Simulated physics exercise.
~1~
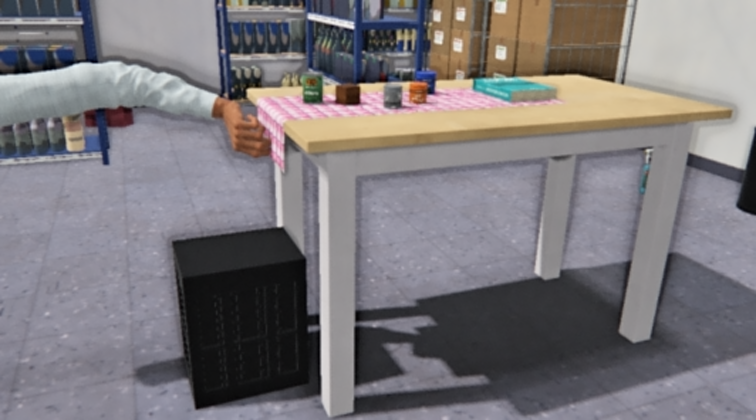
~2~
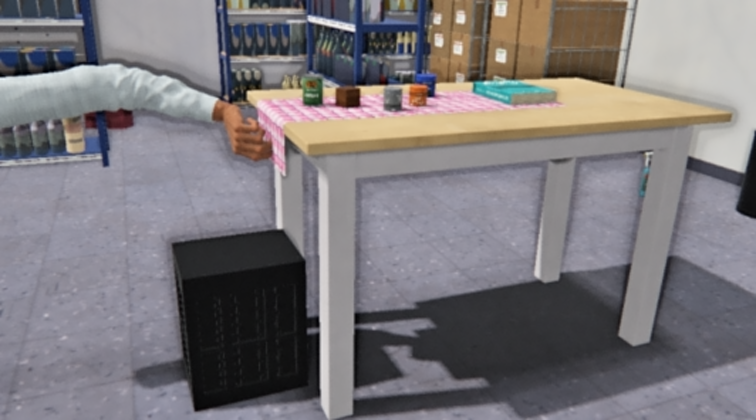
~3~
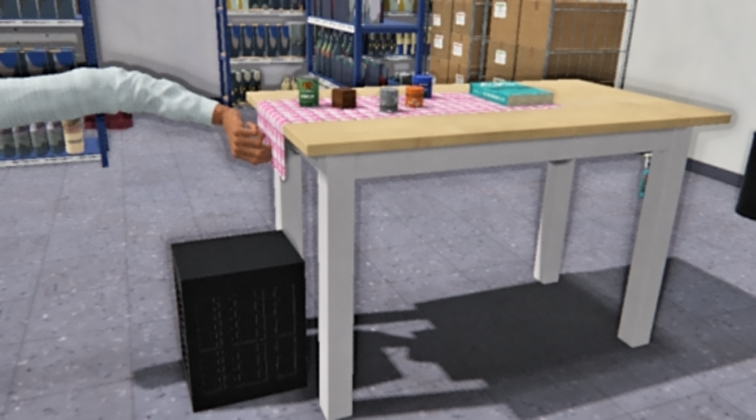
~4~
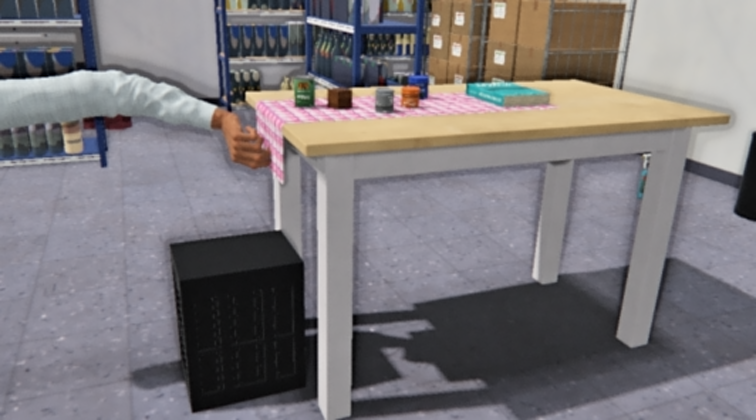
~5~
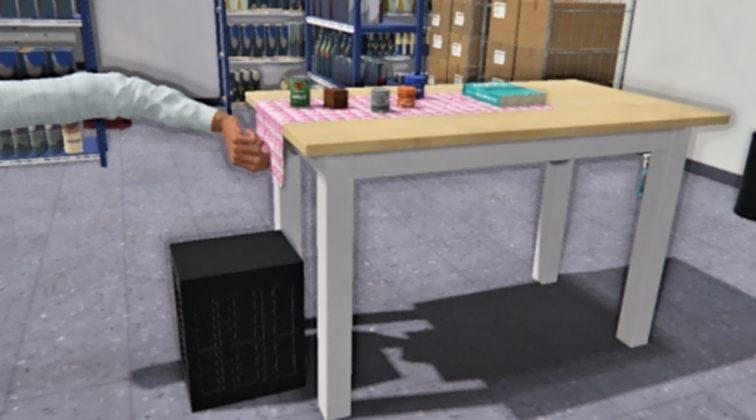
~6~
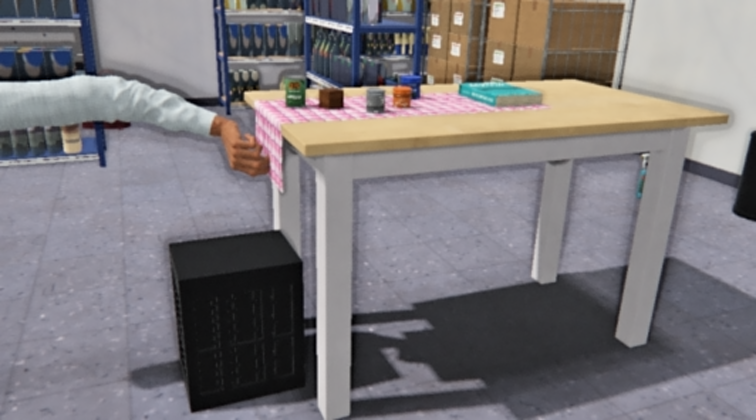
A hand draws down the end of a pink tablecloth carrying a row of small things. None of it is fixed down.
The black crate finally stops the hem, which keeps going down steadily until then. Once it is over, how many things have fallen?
Most likely just two will go over the edge.
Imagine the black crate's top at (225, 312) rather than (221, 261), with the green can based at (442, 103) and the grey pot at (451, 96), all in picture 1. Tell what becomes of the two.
The green can keeps its place on top, the grey pot survives.
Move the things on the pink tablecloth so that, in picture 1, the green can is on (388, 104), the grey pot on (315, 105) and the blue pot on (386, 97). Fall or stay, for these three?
Outcome: The green can is still in place, the grey pot is gone, the blue pot is still in place.
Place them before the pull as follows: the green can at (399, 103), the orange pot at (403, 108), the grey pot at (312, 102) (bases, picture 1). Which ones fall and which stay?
Green can: Safe. Orange pot: Safe. Grey pot: Lost.
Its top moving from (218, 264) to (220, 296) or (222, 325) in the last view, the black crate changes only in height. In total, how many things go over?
The first gives 3, the second 4.
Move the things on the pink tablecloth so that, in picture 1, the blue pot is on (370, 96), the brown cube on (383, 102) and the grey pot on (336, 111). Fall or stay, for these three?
Here's the result: The blue pot remains in place, the brown cube remains in place and the grey pot leaves the top.
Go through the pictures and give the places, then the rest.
Hem (284, 173); green can (313, 73); brown cube (348, 85); grey pot (393, 85); orange pot (418, 84); blue pot (426, 72); top of the crate (221, 261), in the first picture.
Hem (285, 176); green can (313, 75), in the second picture.
Hem (284, 181); brown cube (344, 89), in the third picture.
Hem (283, 185); grey pot (385, 89); top of the crate (219, 264), in the fourth picture.
Hem (281, 189); orange pot (407, 88), in the fifth picture.
Hem (283, 193); green can (295, 77); brown cube (331, 89); grey pot (376, 89); orange pot (402, 88); blue pot (411, 77), in the sixth picture.
Early on, hem near (269, 205); all still up.
Midway, hem near (269, 234); green can gone.
Near the end, hem on the crate; green can and brown cube gone.
Finally, hem on the crate; green can and brown cube gone. It carries off two.
